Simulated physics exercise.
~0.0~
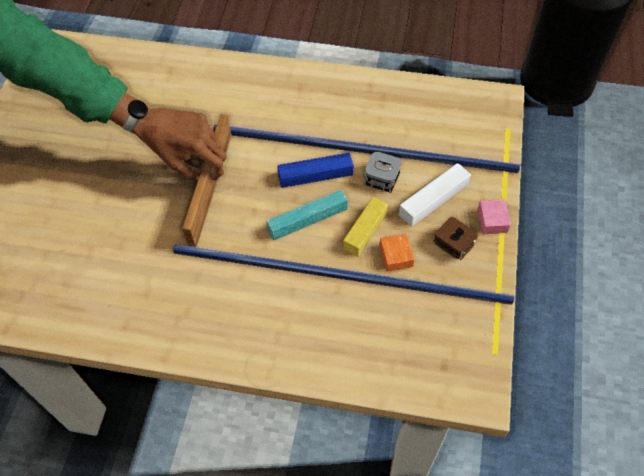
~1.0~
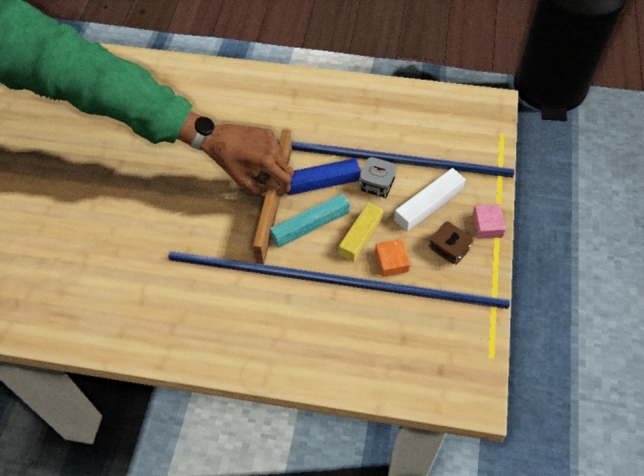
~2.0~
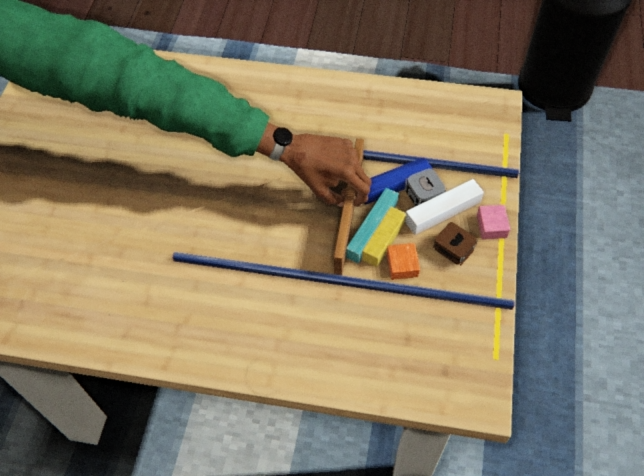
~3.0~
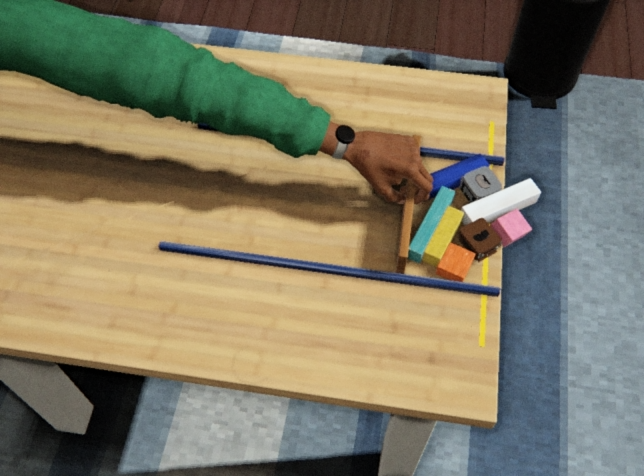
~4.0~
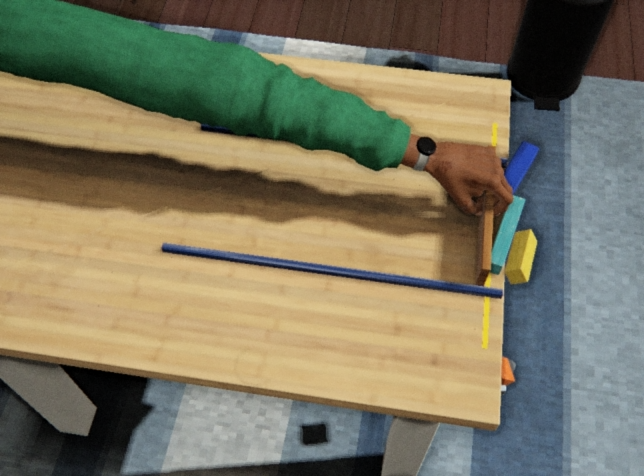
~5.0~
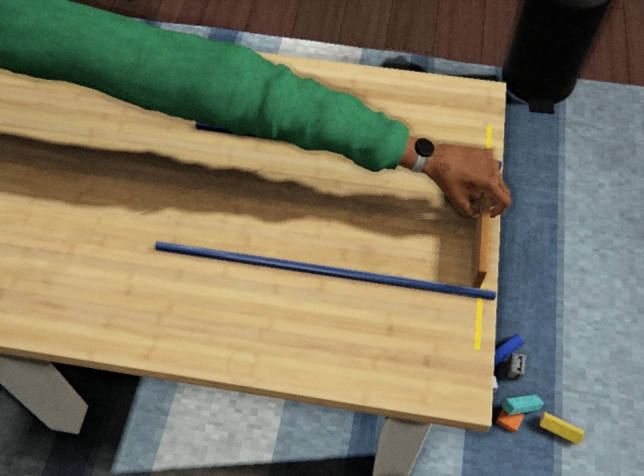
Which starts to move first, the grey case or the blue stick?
The blue stick starts to move first, as the board reaches it. The grey case stays put until later in the sweep.
